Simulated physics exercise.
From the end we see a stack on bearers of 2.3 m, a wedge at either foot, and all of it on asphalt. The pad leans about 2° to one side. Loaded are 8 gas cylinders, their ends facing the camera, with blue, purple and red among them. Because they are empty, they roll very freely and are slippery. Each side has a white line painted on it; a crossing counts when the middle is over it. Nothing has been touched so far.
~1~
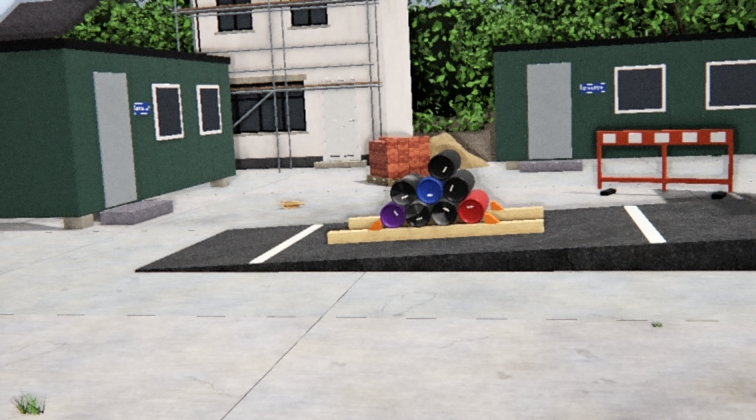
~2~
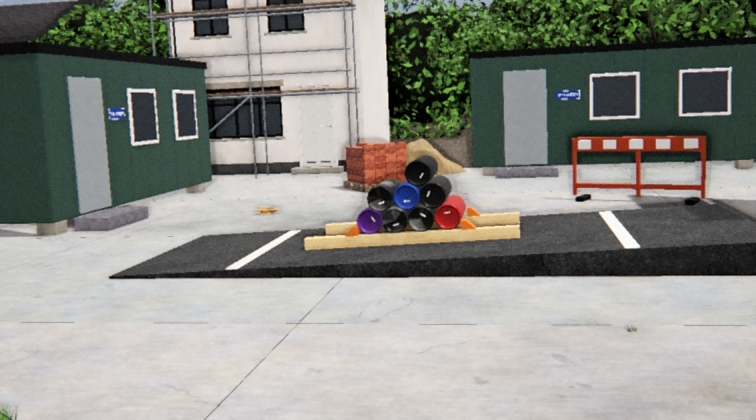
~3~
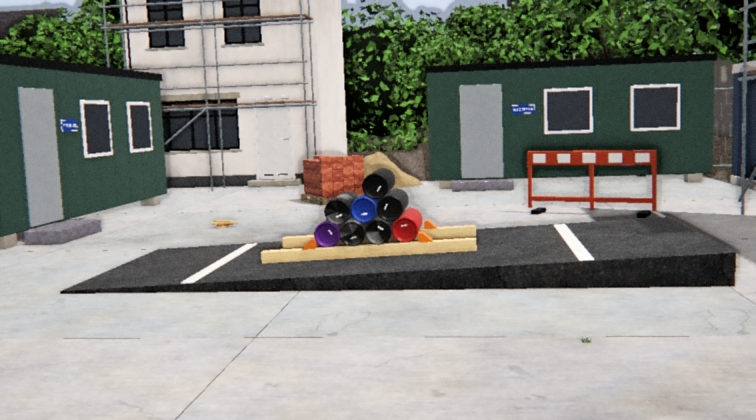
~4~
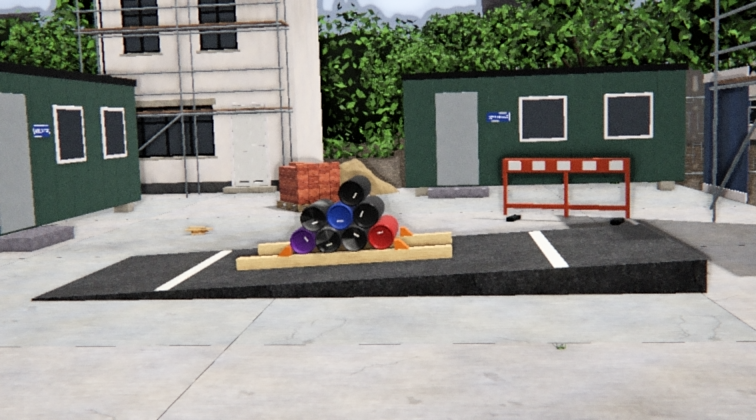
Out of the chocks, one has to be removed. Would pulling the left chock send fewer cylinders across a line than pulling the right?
No; the right one sends fewer.
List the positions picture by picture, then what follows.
In the first picture, blue (429, 191), purple (392, 216), red (471, 212); the pad slopes 2° down to the left; 4 of the 8 form the bottom row; all still.
In the second picture, blue (406, 197), purple (369, 222), red (448, 217); nothing moves.
In the third picture, blue (363, 210), purple (326, 235), red (405, 230); both chocks in; lines at (282, 247) and (646, 227); at rest.
In the fourth picture, blue (339, 217), purple (302, 242), red (381, 237); nothing moves.
With the left chock gone, after 3.5 s, blue is on the bearers, 30 cm from the bearers' left end, rolling left; purple is past the left line; red is on the bearers, 80 cm from the bearers' right end, rolling left; 4 of 8 have crossed.
With the left chock gone, finally, blue is past the left line; purple is past the left line; red is past the left line; 8 of 8 have crossed.
With the right chock gone, after 3.1 s, blue is up on others, 115 cm from the bearers' left end; purple is on the bearers, 75 cm from the bearers' left end; red is off the bearers, 55 cm short of the right line, rolling right; 0 of 8 have crossed.
With the right chock gone, finally, blue is up on others, 115 cm from the bearers' left end; purple is on the bearers, 75 cm from the bearers' left end; red is off the bearers, 85 cm short of the right line; 0 of 8 have crossed.
